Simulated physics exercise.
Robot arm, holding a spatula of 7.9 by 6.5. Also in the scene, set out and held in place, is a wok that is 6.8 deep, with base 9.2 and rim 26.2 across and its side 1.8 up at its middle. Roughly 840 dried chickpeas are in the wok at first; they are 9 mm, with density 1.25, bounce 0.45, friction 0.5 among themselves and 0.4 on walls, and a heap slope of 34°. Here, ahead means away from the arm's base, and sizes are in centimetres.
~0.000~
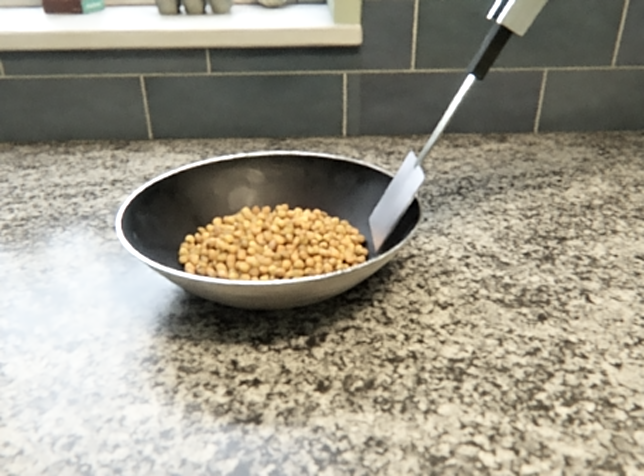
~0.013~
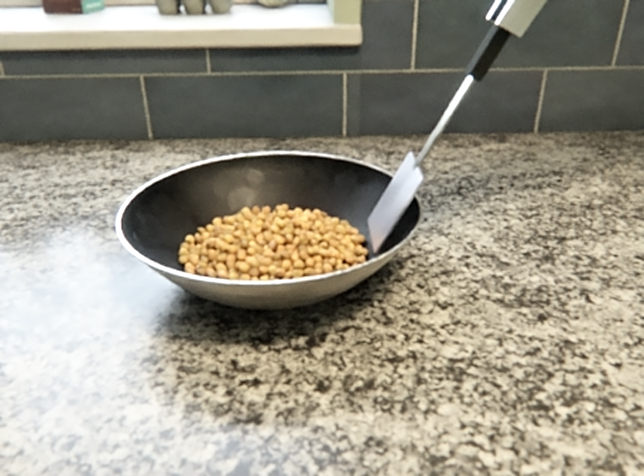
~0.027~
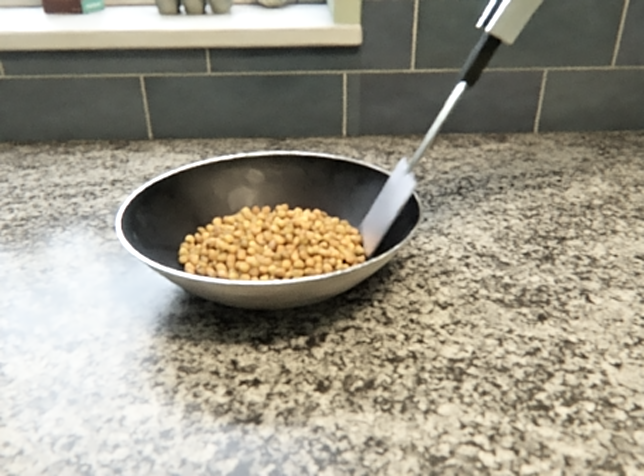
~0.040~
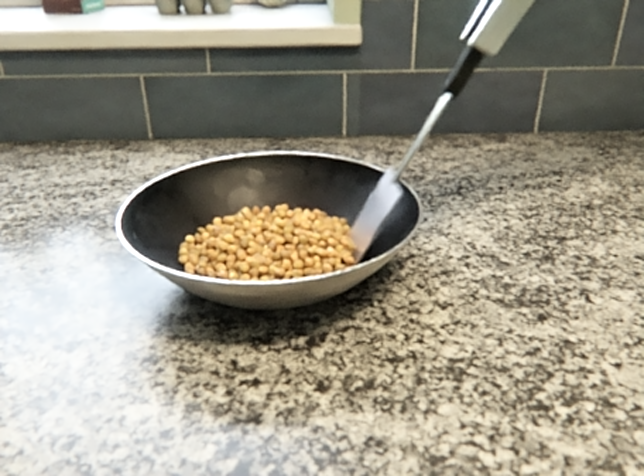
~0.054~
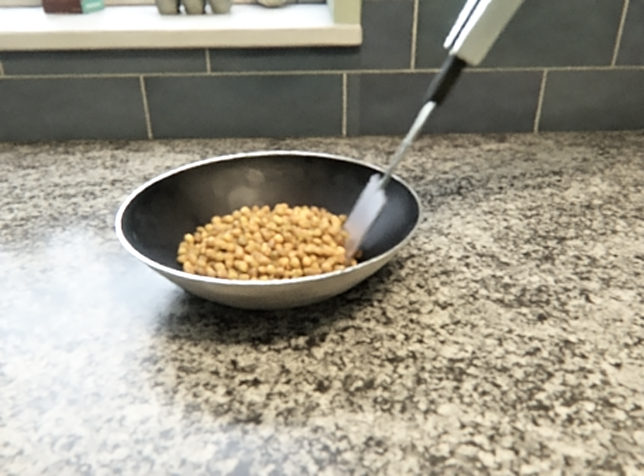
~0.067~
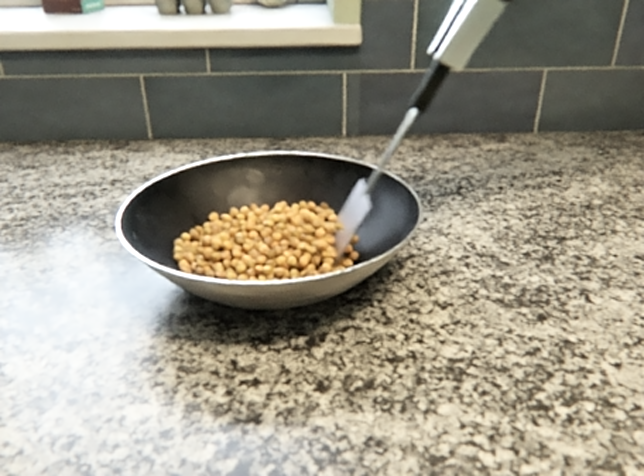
In the video, a spatula with a pale blade rests inside the right side of a dark wok of chickpeas on a speckled countertop, then moves left into the heap, nudging the chickpeas slightly left.
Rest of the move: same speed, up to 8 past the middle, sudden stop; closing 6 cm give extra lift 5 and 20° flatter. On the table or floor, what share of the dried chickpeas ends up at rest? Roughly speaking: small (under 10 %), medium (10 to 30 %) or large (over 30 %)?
Roughly, medium, from 10 to 30 %.
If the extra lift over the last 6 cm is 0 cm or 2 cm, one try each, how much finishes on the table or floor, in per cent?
It works out to some 15 per cent for the first setting and some 20 per cent for the second.
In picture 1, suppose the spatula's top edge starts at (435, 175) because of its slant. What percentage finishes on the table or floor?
Some 20 per cent.
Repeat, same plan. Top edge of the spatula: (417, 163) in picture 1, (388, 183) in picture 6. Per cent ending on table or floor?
10 %.
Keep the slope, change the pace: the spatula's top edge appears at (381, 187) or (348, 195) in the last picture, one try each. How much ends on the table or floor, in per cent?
Try one roughly 10 per cent; try two roughly 25 per cent.
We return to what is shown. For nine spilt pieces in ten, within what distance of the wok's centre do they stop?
60 cm.
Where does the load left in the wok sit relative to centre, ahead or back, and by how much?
It sits some 3.5 centimetres ahead of centre.
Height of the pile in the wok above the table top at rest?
Close to 6.5 centimetres high.
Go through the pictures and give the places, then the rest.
In the first frame, spatula top edge at (418, 164), sloping 62°; upper third of the load around (274, 244), from x 185 to 365, top at y 210; 838 in the wok.
In the second frame, spatula top edge at (417, 165), sloping 62°; upper third of the load around (274, 244), from x 185 to 365, top at y 210.
In the third frame, spatula top edge at (409, 171), sloping 62°; upper third of the load around (274, 244), from x 185 to 365, top at y 210.
In the fourth frame, spatula top edge at (395, 180), sloping 62°; upper third of the load around (275, 243), from x 185 to 360, top at y 210.
In the fifth frame, spatula top edge at (380, 188), sloping 62°; upper third of the load around (276, 241), from x 185 to 355, top at y 210.
In the sixth frame, spatula top edge at (366, 193), sloping 62°; upper third of the load around (271, 239), from x 180 to 355, top at y 205; 838 in the wok.
By 0.11 s, sloping 62°, highest piece 6 above the table; 838 in the wok.
By 0.16 s, sloping 56°, highest piece 7 above the table; 838 in the wok.
By 0.38 s, sloping 42°, highest piece 14 above the table; 700 in the wok, 36 on the table or floor, 102 on the blade or in flight.
By 1.43 s, sloping 42°, highest piece 6 above the table; 700 in the wok, 138 on the table or floor.
Final count, 700 in the wok, 138 on the table or floor. That is 16 % on the table or floor.
